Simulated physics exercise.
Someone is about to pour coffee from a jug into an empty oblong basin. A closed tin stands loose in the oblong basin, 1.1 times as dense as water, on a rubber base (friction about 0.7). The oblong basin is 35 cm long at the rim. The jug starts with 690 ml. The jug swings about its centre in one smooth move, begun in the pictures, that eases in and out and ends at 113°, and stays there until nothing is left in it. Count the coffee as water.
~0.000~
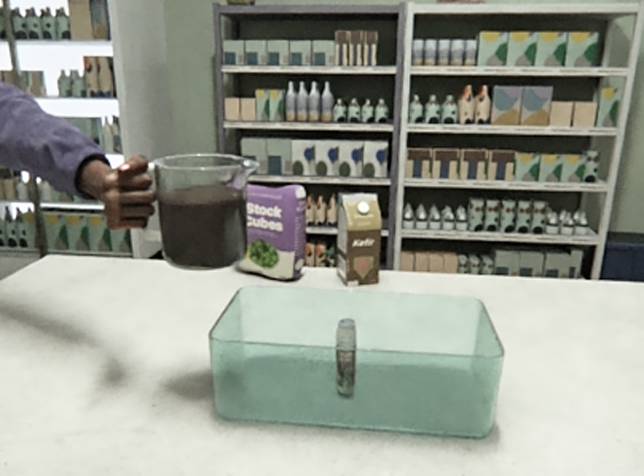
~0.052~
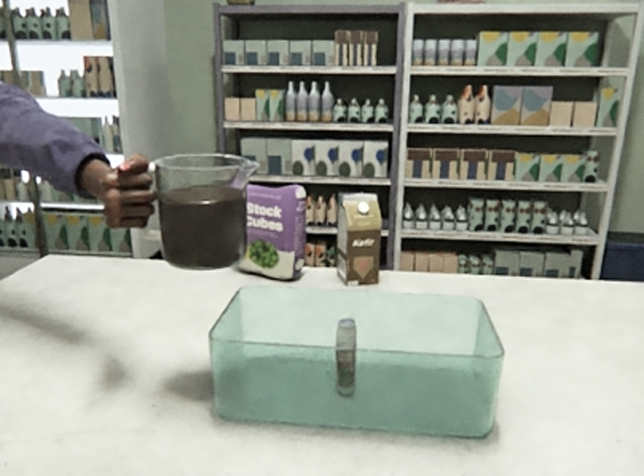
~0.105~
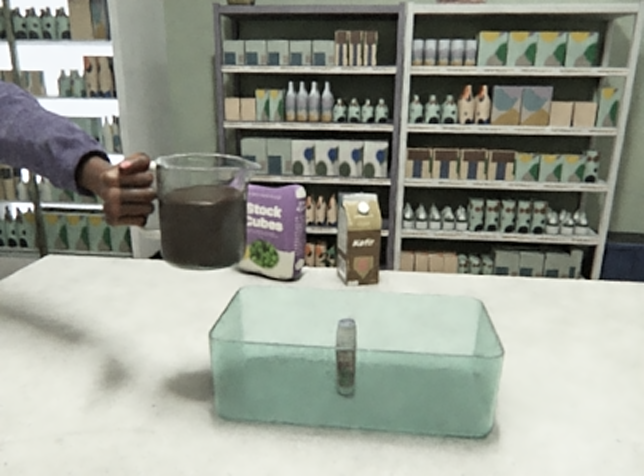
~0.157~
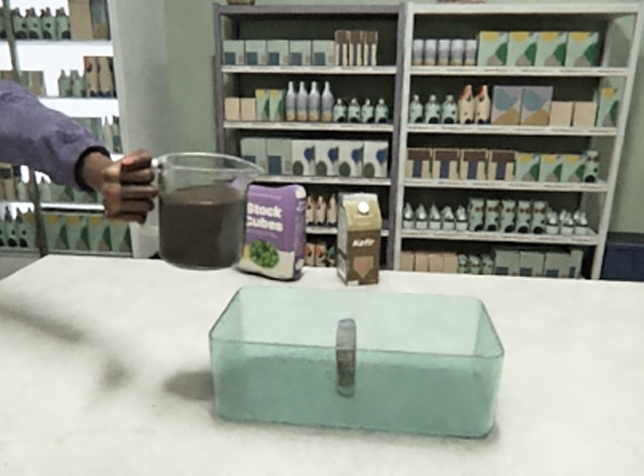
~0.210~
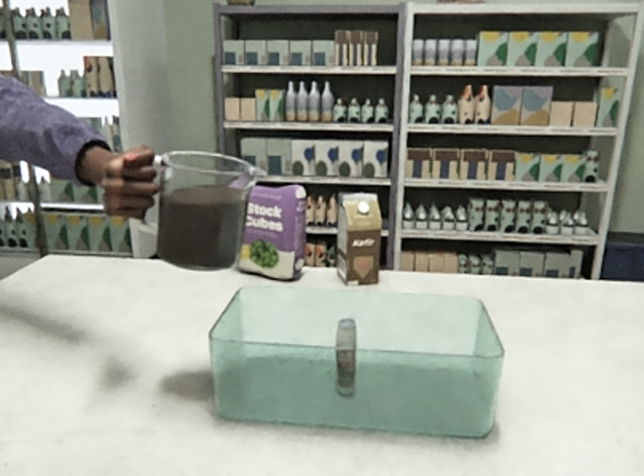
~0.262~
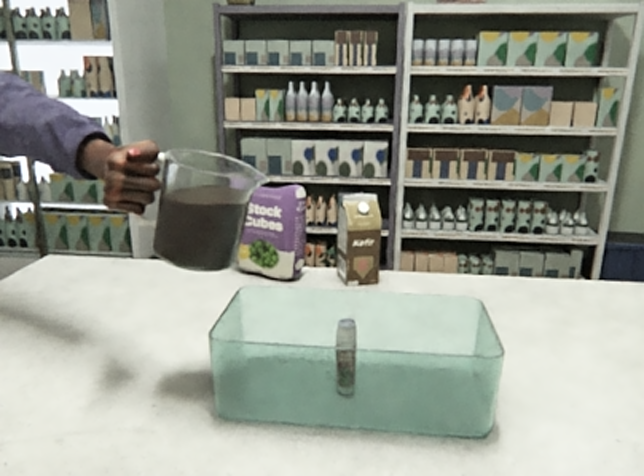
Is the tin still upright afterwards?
It stays up.
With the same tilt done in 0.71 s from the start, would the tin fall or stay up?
The tin stays up.
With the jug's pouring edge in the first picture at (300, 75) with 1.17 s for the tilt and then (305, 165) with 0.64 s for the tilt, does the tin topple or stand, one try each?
First it goes over; then it falls.
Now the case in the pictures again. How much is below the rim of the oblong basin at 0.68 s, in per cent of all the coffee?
Some 1 per cent.
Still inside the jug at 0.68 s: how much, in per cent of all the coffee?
Near 86 in a hundred.
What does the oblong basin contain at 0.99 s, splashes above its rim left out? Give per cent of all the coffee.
About 60 per cent.
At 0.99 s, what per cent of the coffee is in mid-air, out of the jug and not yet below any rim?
Near 16 in a hundred.
By 0.68 s the tilt is 71° and 87 per cent is still to pour; the tin stands where it began.
By 0.99 s the tilt is 107° and 24 per cent is still to pour; the tin stands where it began.
By 1.32 s the tilt is 113° and 1 per cent is still to pour; the tin stands where it began.
By 1.67 s the tilt is 113° and 0 per cent is still to pour; the tin stands where it began.
At rest the tin stands where it began.
